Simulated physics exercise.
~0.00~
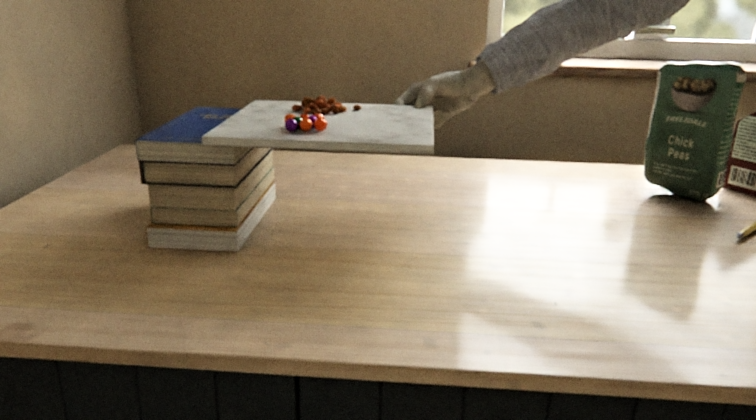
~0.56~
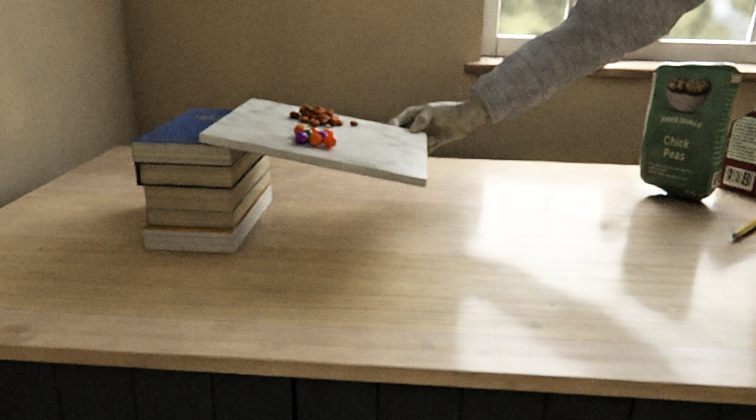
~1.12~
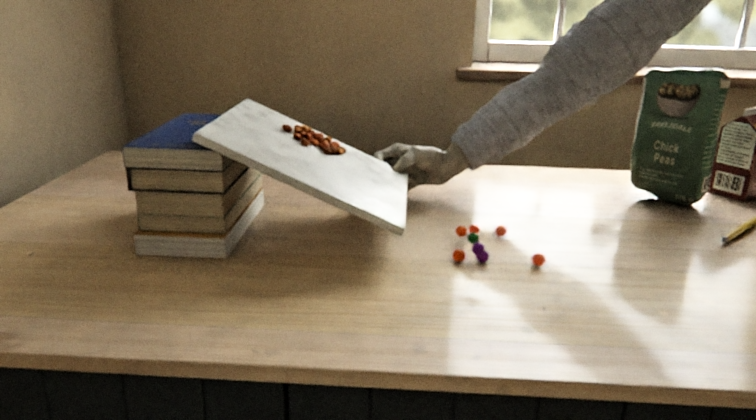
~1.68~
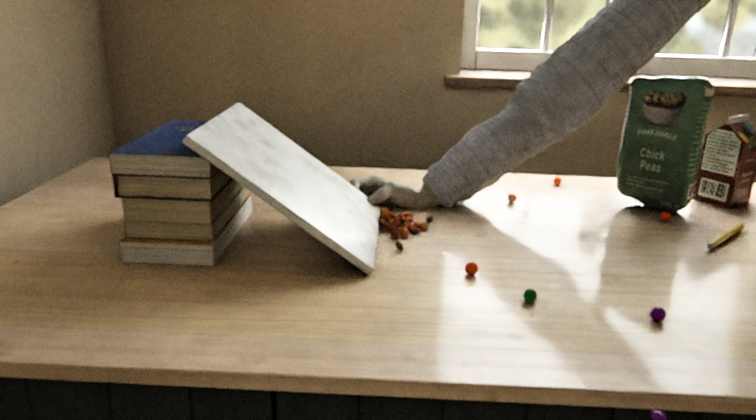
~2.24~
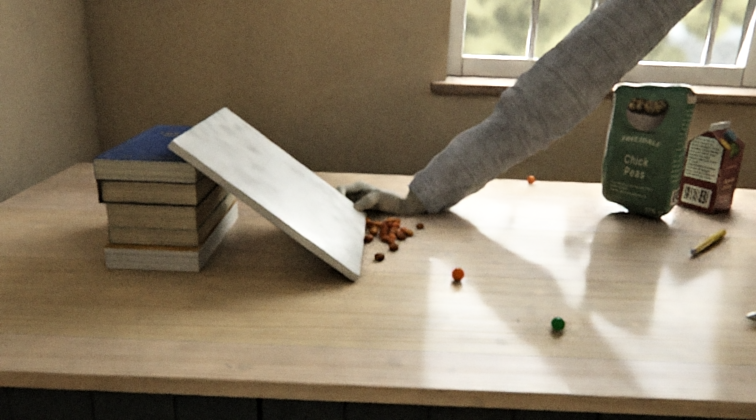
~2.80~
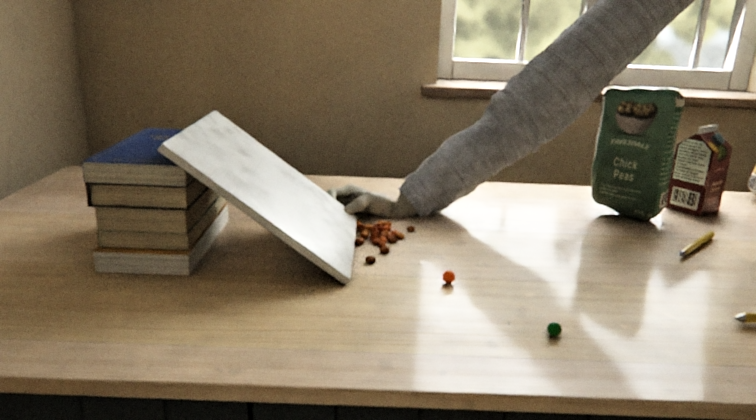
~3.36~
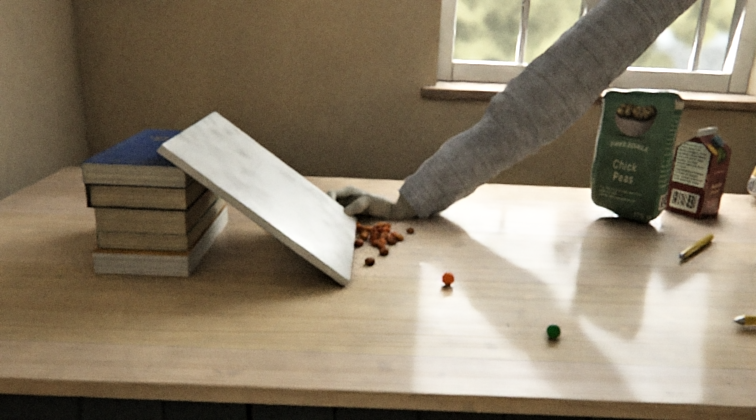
On a pale wooden counter near a bright window, seen from the front and slightly above, a white marbled board rests on a stack of books at left, its right end held by a hand in a grey sleeve. Round orange and purple balls sit on it in front of small reddish-brown pieces, with a green chick peas package at right. The hand lowers its end, and the balls roll off and scatter rightward. As the board steepens, the brown pieces slide down. They settle in a heap at its foot, while just an orange and a green ball remain in view farther out.
